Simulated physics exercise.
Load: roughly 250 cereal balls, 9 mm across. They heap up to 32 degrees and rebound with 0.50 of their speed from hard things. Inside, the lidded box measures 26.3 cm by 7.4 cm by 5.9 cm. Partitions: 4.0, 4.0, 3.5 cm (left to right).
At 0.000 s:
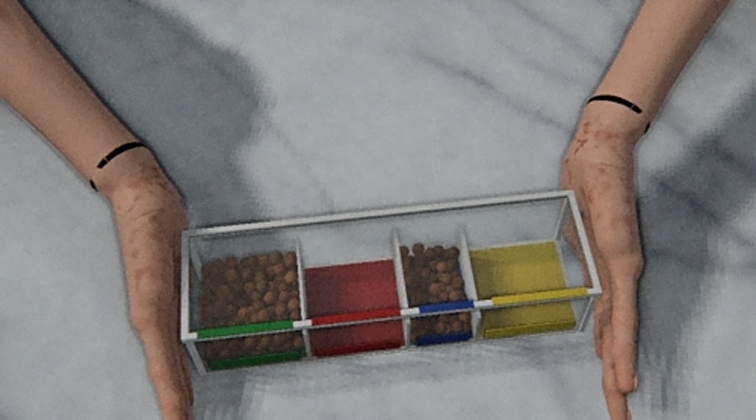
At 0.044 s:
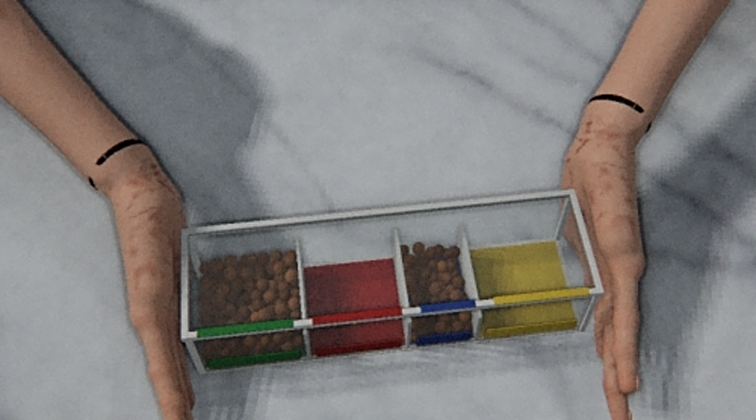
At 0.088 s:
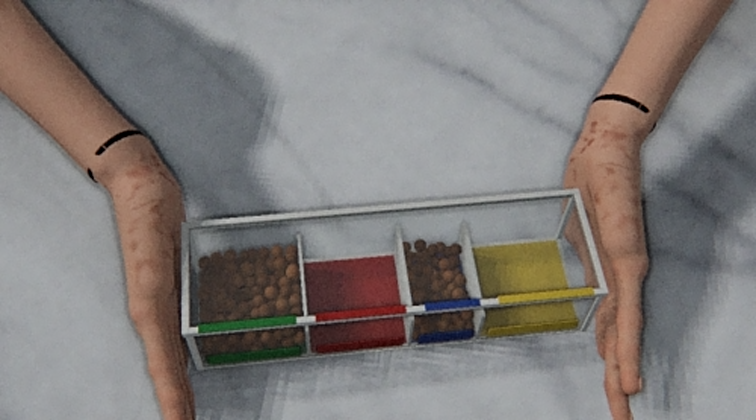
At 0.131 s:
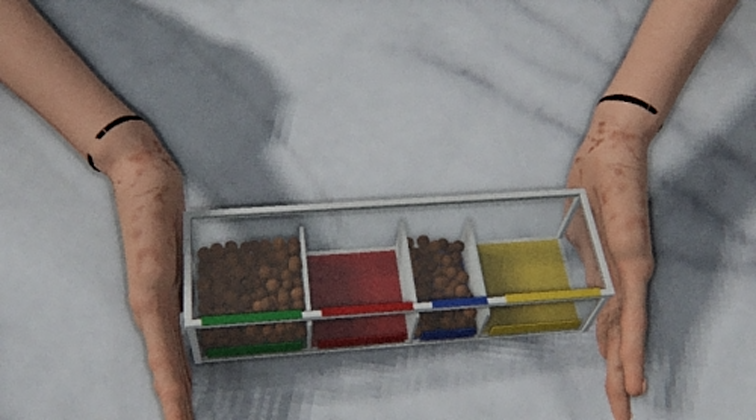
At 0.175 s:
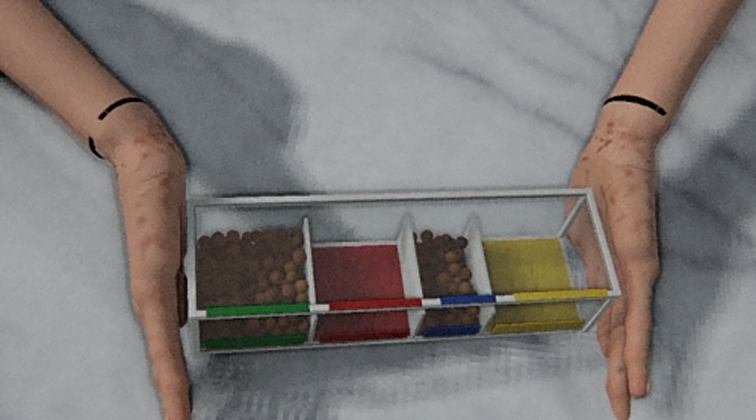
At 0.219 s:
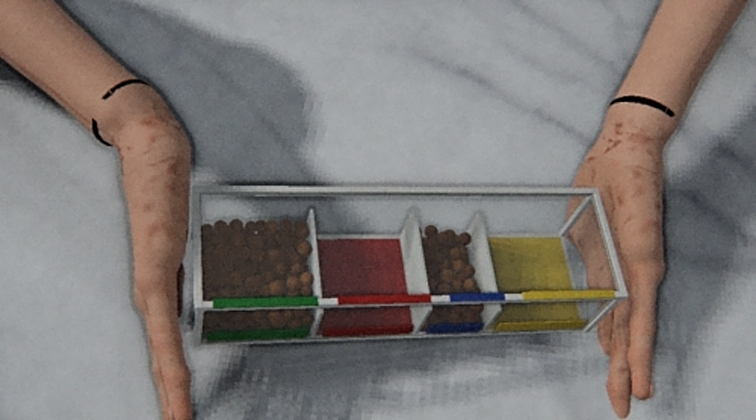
On a pale grey surface with soft shadows, two hands hold a clear lidded box by its ends, brown balls filling the green and blue sections while the red and yellow ones sit empty. The hands slowly tilt the box a little, and the balls stay in their sections.
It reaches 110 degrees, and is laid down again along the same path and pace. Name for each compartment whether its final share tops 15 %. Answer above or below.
Red below, blue below, green above, yellow above.
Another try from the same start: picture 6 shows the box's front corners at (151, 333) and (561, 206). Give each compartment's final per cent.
Red 5, blue 10, green 85, yellow 0.
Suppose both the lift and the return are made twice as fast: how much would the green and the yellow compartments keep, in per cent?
In that case green 50; yellow 35.
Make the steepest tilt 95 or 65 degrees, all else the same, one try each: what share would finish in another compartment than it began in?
About 30 and 10 per cent.
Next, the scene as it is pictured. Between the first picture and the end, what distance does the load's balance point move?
About 8.5 cm.
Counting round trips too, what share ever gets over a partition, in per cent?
Some 55 per cent.
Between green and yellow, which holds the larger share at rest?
The yellow compartment.
Then, at 1.46 s, tilt 110 degrees; red 5 %, blue 20 %, green 55 %, yellow 25 %.
After 2.28 s, tilt 51 degrees; red 5 %, blue 5 %, green 40 %, yellow 50 %.
After 3.12 s, tilt 0 degrees; red 5 %, blue 5 %, green 40 %, yellow 50 %.
At rest (3.8 s), red 5 %, blue 5 %, green 40 %, yellow 50 %.
